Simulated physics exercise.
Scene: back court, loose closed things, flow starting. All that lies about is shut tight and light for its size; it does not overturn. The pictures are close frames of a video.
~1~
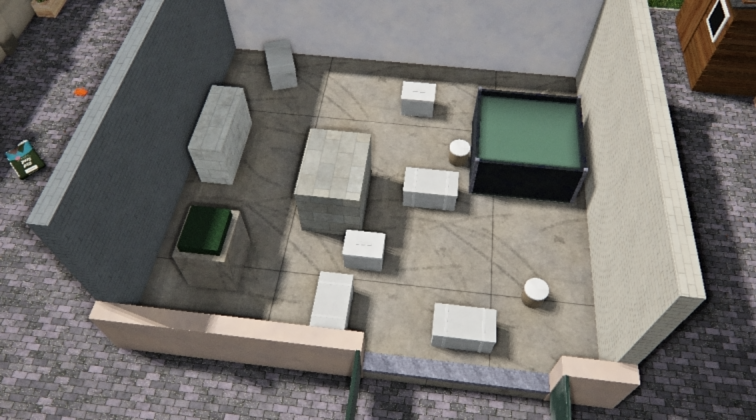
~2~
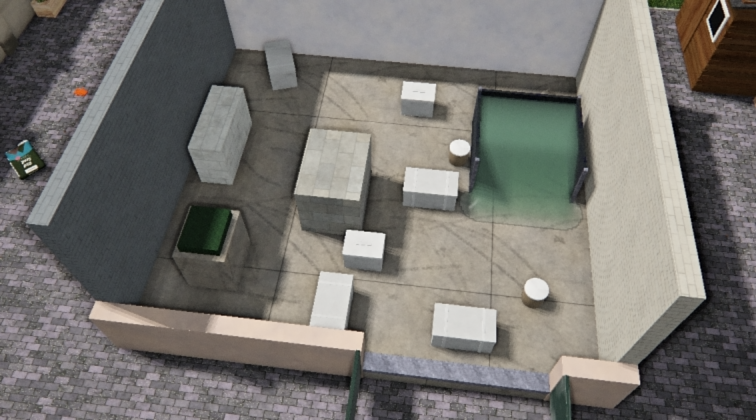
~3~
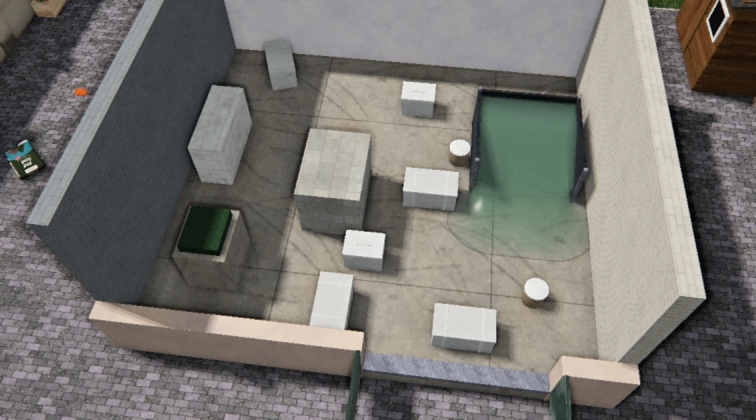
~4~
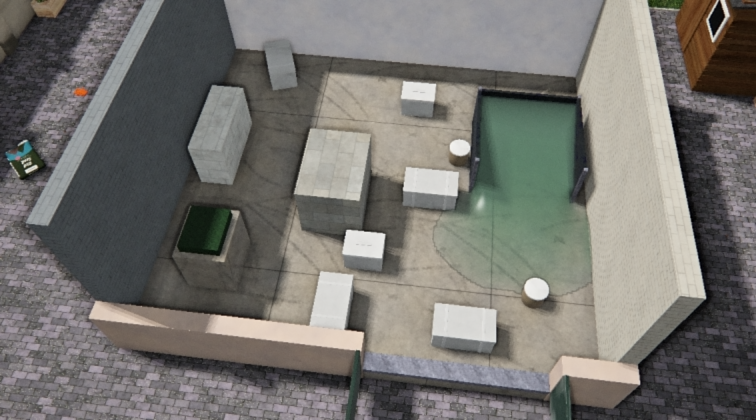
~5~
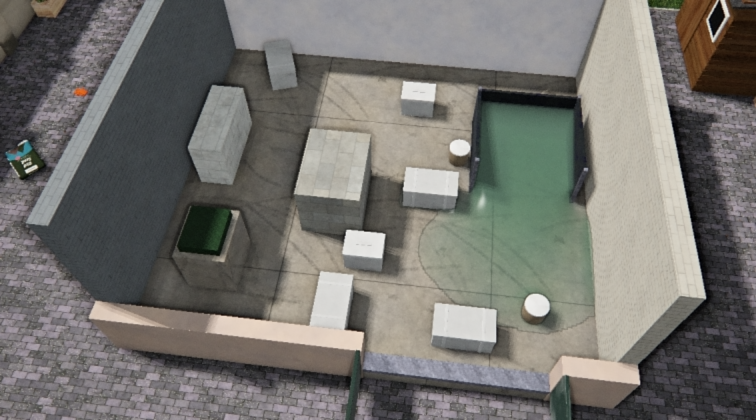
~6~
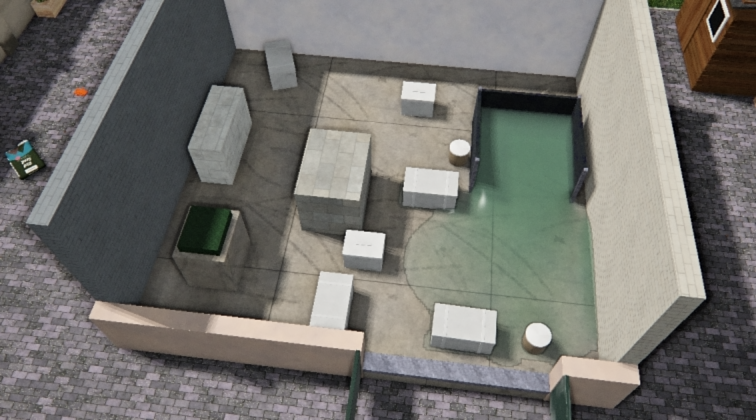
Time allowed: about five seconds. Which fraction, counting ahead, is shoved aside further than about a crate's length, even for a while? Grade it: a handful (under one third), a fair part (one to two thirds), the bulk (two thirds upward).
A fair part.
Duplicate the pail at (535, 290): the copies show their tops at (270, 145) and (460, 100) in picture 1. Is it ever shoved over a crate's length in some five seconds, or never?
In that order: Never so far, no.
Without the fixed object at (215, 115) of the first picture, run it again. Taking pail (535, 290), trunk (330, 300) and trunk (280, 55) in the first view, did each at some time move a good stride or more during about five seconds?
First one was driven off; second one was driven off; third one never went far.
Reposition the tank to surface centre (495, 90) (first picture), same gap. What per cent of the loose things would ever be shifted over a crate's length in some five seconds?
Estimate: Some 80 per cent of them.
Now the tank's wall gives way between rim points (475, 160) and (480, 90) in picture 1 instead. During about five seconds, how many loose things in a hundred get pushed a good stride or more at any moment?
I'd guess around 90 percent of them.
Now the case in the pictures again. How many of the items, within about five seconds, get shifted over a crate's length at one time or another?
That adds up to 3.
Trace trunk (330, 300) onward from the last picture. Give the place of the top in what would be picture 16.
About (308, 289).
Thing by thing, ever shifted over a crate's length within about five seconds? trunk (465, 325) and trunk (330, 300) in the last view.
Taking them in turn, carried that far and carried that far.
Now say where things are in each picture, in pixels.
In the first picture, a pail at (537, 289), on the bottom; a trunk at (465, 322), on the bottom; 0 of 8 have shifted.
In the second picture, a pail at (537, 289) rests on the ground; a trunk at (465, 322) rests on the ground; 0 of 8 have shifted.
In the third picture, a pail at (537, 289), on the bottom; a trunk at (465, 322) rests on the ground; 0 of 8 have shifted.
In the fourth picture, a pail at (537, 289), on the bottom; a trunk at (465, 322), on the bottom; 0 of 8 have shifted.
In the fifth picture, a pail at (537, 305) rests on the ground, close to its start; a trunk at (465, 322) rests on the ground; 1 of 8 have shifted.
In the sixth picture, a pail at (539, 335), on the bottom, a stride from its start; a trunk at (465, 323) rests on the ground; 1 of 8 have shifted.
A moment on, 1 of 8 are well off their spots; 0 afloat.
Next, 2 of 8 are well off their spots; 0 afloat.
Later, 3 of 8 are well off their spots; 0 afloat.
In the end, 3 of 8 are well off their spots, and 3 have been at some point; 0 afloat.
